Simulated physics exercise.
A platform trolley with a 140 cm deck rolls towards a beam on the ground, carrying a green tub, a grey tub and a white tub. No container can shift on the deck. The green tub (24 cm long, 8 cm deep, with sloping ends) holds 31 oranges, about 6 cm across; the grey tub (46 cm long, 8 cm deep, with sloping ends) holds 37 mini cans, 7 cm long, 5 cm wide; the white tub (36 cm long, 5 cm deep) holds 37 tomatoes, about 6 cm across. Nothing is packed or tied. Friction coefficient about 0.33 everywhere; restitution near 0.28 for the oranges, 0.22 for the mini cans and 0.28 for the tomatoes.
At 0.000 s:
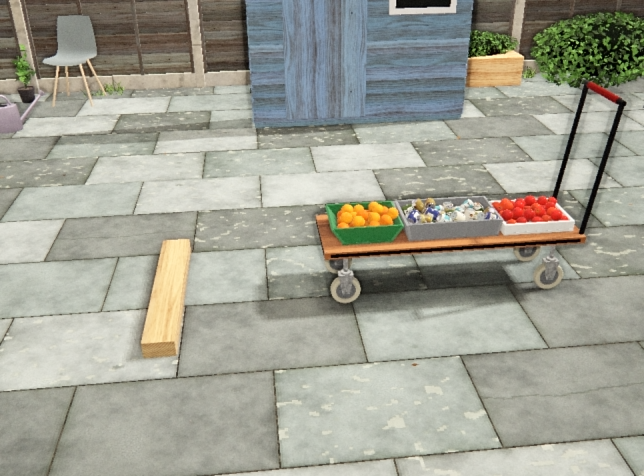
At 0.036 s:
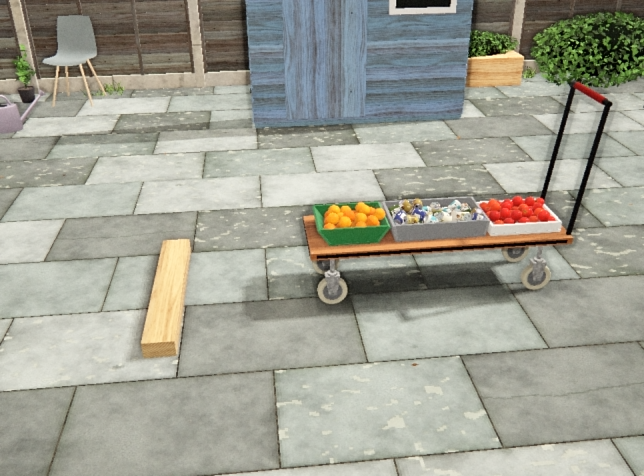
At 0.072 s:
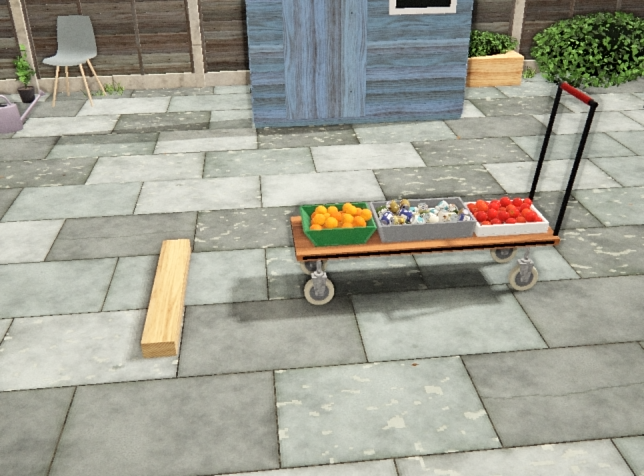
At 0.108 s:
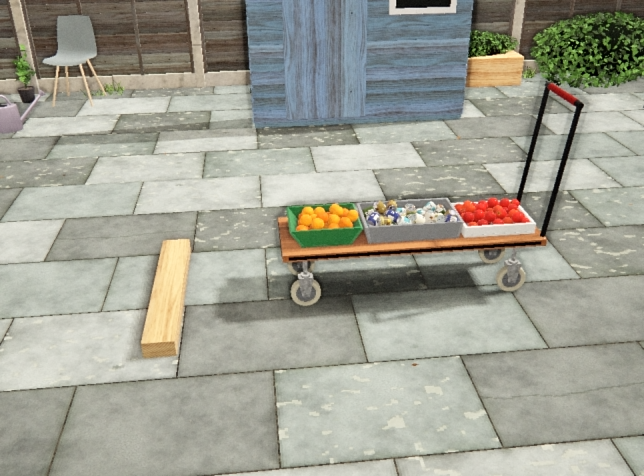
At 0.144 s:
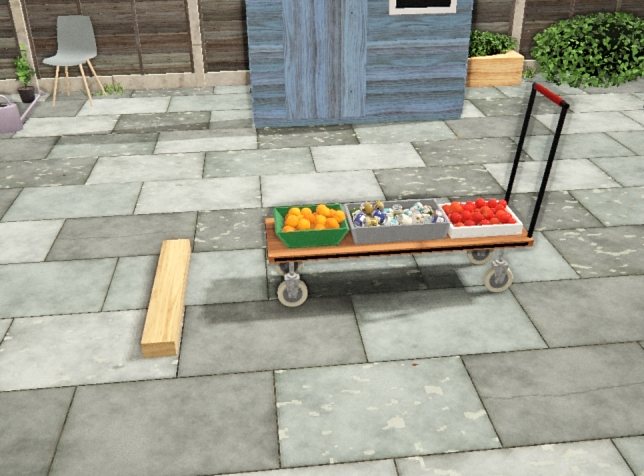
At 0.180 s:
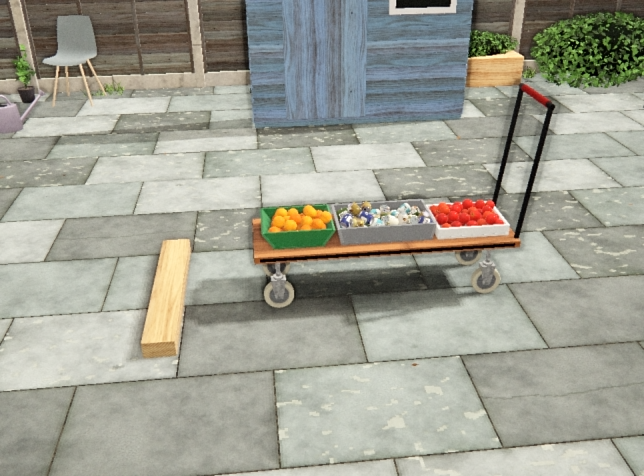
A platform trolley carrying a green tub of oranges, a grey tub of small cans and a white tub of tomatoes rolled slowly left across the paved patio, drawing closer to a wooden beam.
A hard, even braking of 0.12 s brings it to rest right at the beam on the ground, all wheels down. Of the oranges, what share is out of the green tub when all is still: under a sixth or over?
It sheds under a sixth of them.
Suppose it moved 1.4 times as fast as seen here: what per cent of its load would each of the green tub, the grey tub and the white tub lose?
In that case green tub 30, grey tub 20, white tub 10 per cent.
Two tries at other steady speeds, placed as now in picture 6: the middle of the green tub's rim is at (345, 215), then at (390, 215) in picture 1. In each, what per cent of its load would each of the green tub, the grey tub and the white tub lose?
Green tub 0 then 30, grey tub 0 then 20, white tub 10 then 10 per cent.
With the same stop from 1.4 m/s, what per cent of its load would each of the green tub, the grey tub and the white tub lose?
Then green tub 0, grey tub 0, white tub 10 per cent.
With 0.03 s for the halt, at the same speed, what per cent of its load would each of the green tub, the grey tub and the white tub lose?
In that case green tub 30, grey tub 10, white tub 20 per cent.
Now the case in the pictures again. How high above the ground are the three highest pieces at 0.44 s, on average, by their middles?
Roughly 48 cm.
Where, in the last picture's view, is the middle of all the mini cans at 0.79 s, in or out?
At about (289, 229).
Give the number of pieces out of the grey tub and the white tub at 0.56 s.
Out by then, roughly: Grey tub 1, white tub 2.
After 0.34 s, it begins to slow.
After 0.44 s, green tub 31 in, 0 out, grey tub 37 in, 0 out and white tub 37 in, 0 out.
After 0.56 s, green tub 30 in, 1 out, grey tub 36 in, 1 out and white tub 35 in, 2 out.
After 0.79 s, green tub 30 in, 1 out, grey tub 36 in, 1 out and white tub 34 in, 3 out.
Outcome (at 1.29 s), green tub 29 in, 2 out, grey tub 36 in, 1 out and white tub 34 in, 3 out. Asked share, 2 of 31, 6 per cent.
